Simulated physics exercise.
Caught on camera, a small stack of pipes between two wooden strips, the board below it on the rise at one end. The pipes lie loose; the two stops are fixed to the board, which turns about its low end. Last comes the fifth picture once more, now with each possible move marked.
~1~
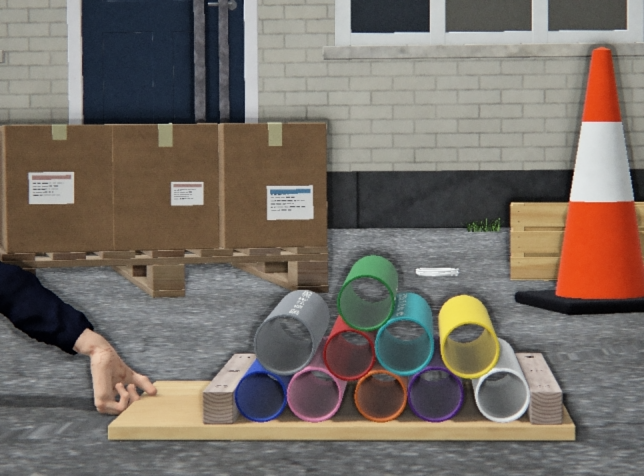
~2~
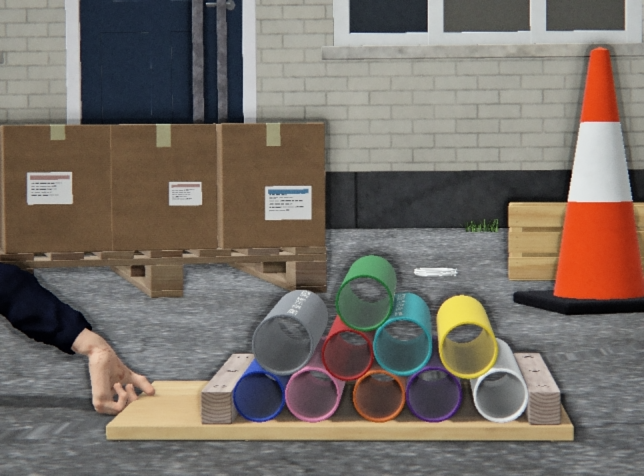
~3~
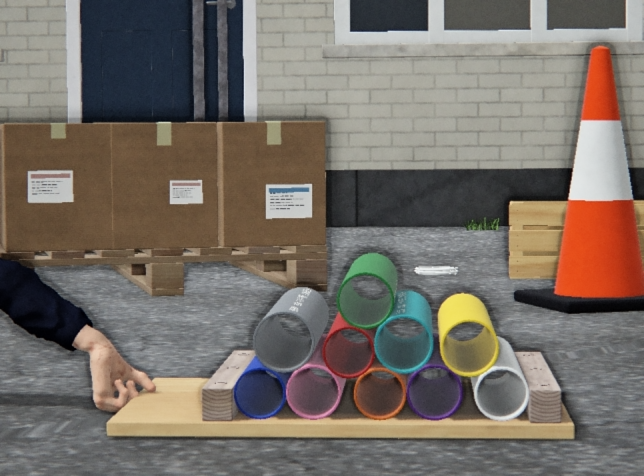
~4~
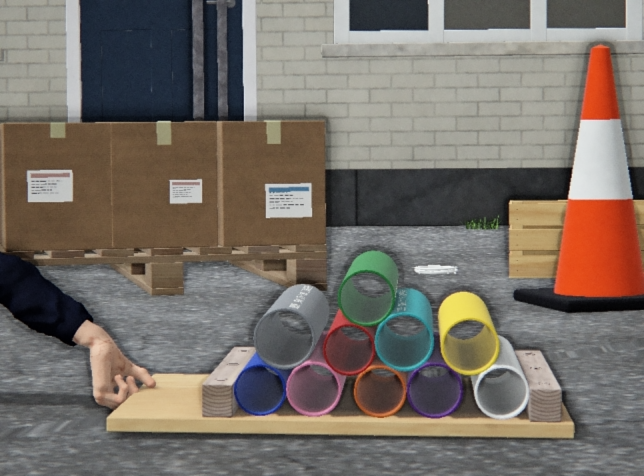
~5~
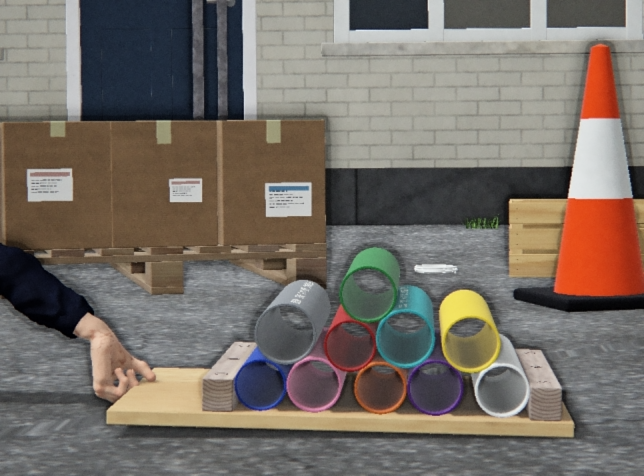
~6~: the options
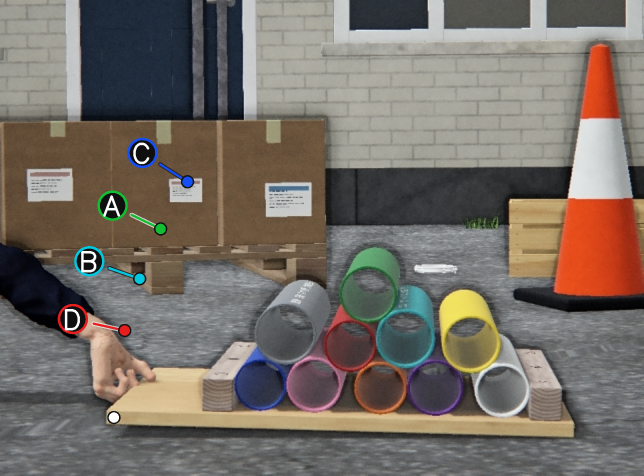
On a paved yard, a hand slightly raises the left end of a board holding stacked pipes.
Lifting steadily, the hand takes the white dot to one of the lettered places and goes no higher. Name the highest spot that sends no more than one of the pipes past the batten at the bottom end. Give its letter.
The last mark within the limit is B.
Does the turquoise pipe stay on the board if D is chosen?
Yes, with D.
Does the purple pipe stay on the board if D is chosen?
The purple pipe: Yes.
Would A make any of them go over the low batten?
Yes.
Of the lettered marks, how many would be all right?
Two of the four.
On the marked copy, A at (160, 229); B at (139, 279); C at (188, 182); D at (125, 331); the white dot at (114, 418).
With B. Early on, board at 14°.
Further on, board at 19°.
At the end, board at 19°, none over the low batten.
As for the rest, A three over the low batten (yellow, turquoise, green); C five over the low batten; D none over the low batten.
